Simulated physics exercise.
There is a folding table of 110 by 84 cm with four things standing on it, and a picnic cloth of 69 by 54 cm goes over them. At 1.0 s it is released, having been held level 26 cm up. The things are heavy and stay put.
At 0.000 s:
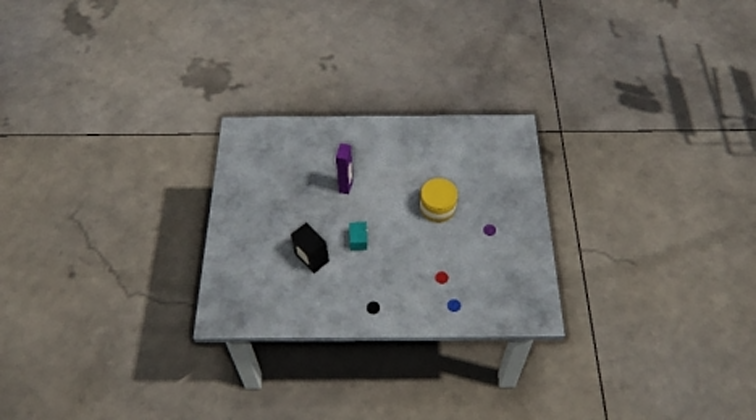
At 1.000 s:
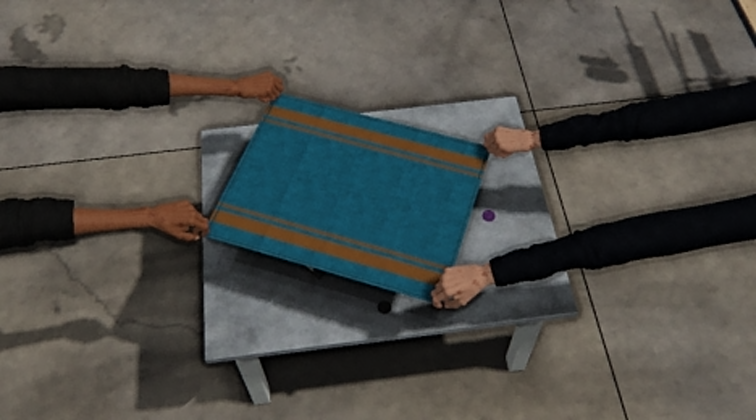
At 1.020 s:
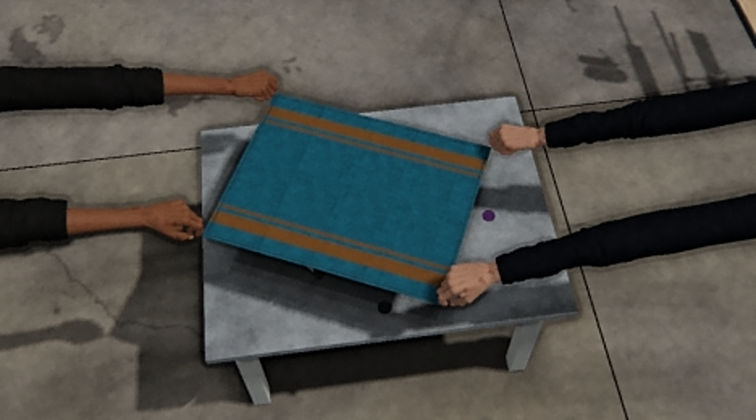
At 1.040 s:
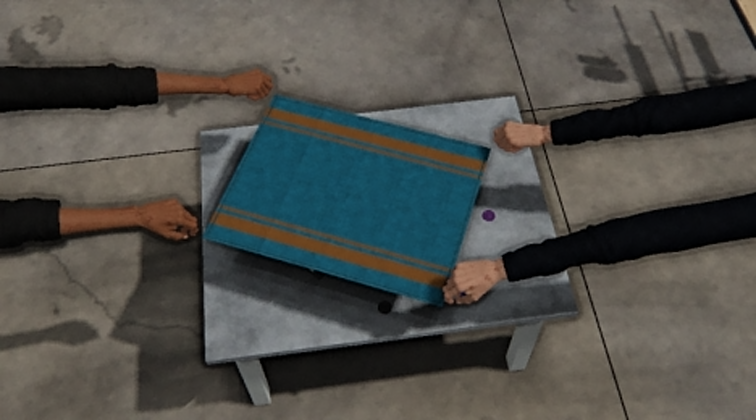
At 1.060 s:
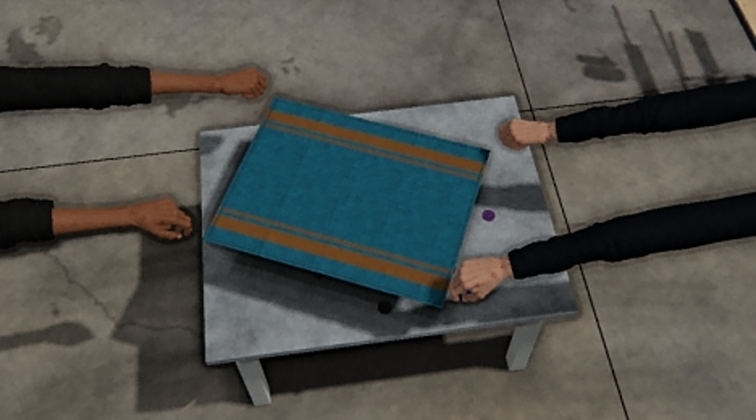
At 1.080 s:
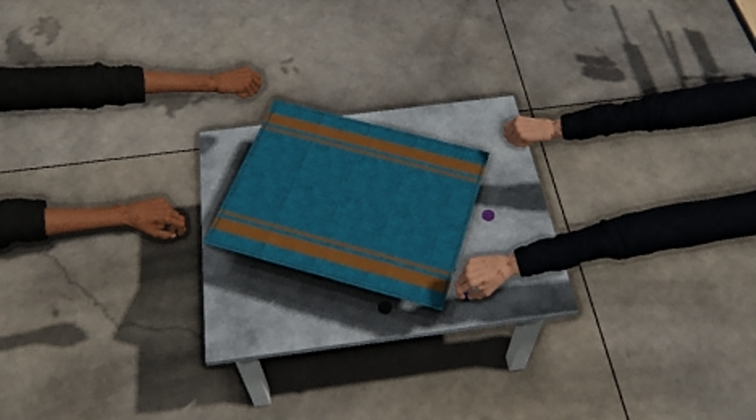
At first a grey table stands with a yellow tin, black, teal and purple boxes, and small coloured discs on it. Then two pairs of hands hold a blue, orange-striped cloth level above them, and the hands let go and draw back slightly as the cloth sinks a little.
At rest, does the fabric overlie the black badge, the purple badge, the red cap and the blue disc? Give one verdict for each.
Result: Black badge gets covered, purple badge remains in the open, red cap remains in the open, blue disc still shows.
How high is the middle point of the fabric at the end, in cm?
Roughly 11 cm high.
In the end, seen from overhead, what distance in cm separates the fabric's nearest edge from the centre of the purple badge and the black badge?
The first sits about 11 cm from the nearest hem, the second about 4 cm.
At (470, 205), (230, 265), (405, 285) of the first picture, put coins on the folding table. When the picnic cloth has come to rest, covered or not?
Check, spot by spot: Clear / clear / overlapped.
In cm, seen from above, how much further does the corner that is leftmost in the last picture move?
8 cm.
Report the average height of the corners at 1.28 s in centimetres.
3 cm.
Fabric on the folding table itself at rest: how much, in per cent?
Some 30 per cent.
At 1.3 s, 25 % of it is down, spanning 75 by 65 cm, above black badge.
At 1.5 s, 25 % of it is down, spanning 70 by 66 cm, above black badge.
At 1.7 s, 25 % of it is down, spanning 70 by 63 cm, above black badge.
At 1.9 s, 30 % of it is down, spanning 70 by 64 cm, above black badge.
At 2.7 s, 30 % of it is down, spanning 70 by 63 cm, above black badge.
